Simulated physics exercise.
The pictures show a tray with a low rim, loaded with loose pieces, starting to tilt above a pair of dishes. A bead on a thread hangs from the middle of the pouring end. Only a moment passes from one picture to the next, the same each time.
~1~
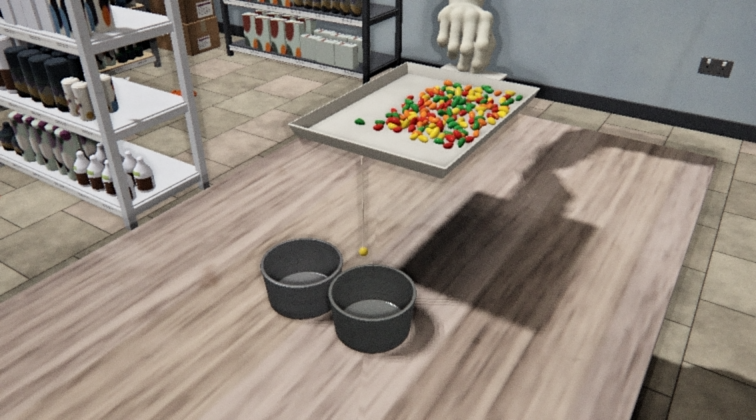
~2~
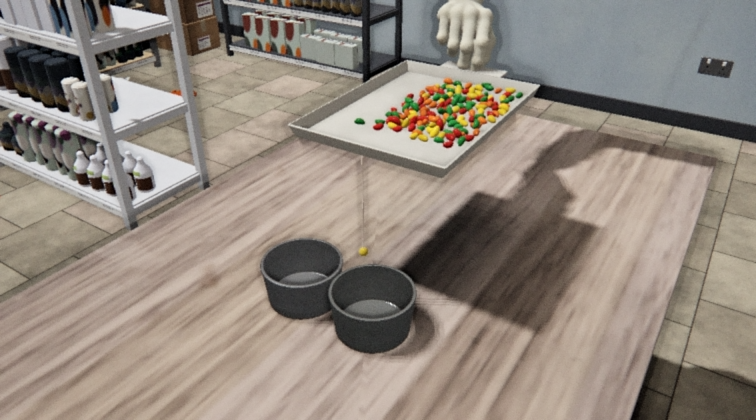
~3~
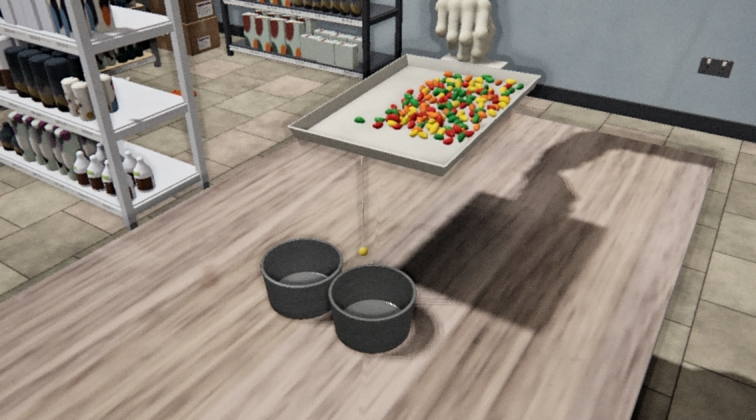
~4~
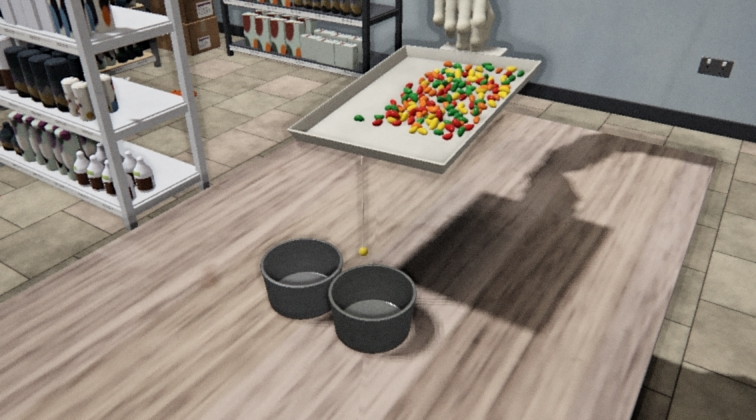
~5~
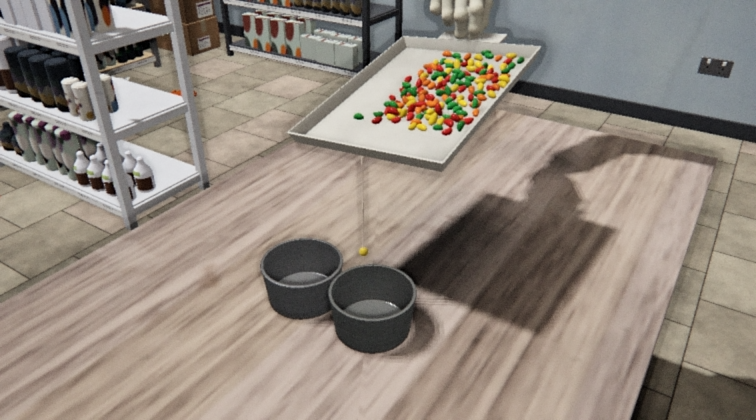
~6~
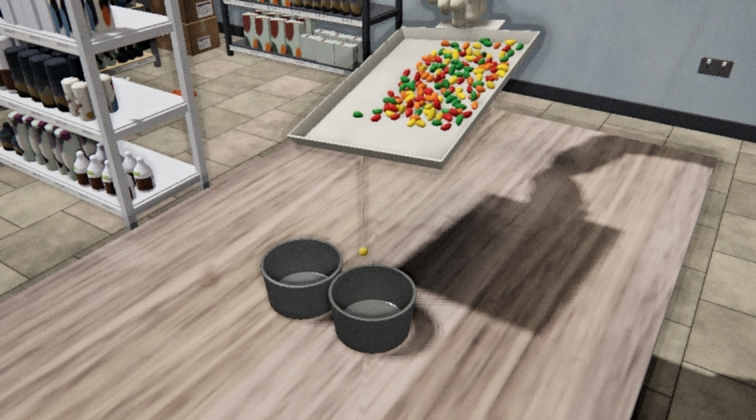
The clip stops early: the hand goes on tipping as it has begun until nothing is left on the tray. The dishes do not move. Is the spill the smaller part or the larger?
Together they catch over half.
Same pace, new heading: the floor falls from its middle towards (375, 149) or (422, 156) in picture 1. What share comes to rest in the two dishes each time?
Near 80 % and 30 %.
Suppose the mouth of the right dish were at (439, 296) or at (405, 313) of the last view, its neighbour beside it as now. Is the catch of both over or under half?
At the first place below a half, at the second under half.
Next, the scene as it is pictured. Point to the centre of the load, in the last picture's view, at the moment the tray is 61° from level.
Close to (319, 143).
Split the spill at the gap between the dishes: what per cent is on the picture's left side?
Some 90 per cent.
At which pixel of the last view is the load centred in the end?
Near (296, 285).
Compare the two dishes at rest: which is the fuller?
More ends in the left dish.
Soon, tray tipped steeply; most on the tray; a small part in the left dish; a stray few outside both; about a quarter in the air.
A while on, tray tipped past a quarter turn; a small part on the tray; a stray few in the right dish; about half in the left dish; about a quarter outside both; a small part in the air.
Towards the end, tray tipped past a quarter turn; a stray few in the right dish; about two thirds in the left dish; about a third outside both.
Finally, tray tipped past a quarter turn; a stray few in the right dish; about two thirds in the left dish; about a third outside both.
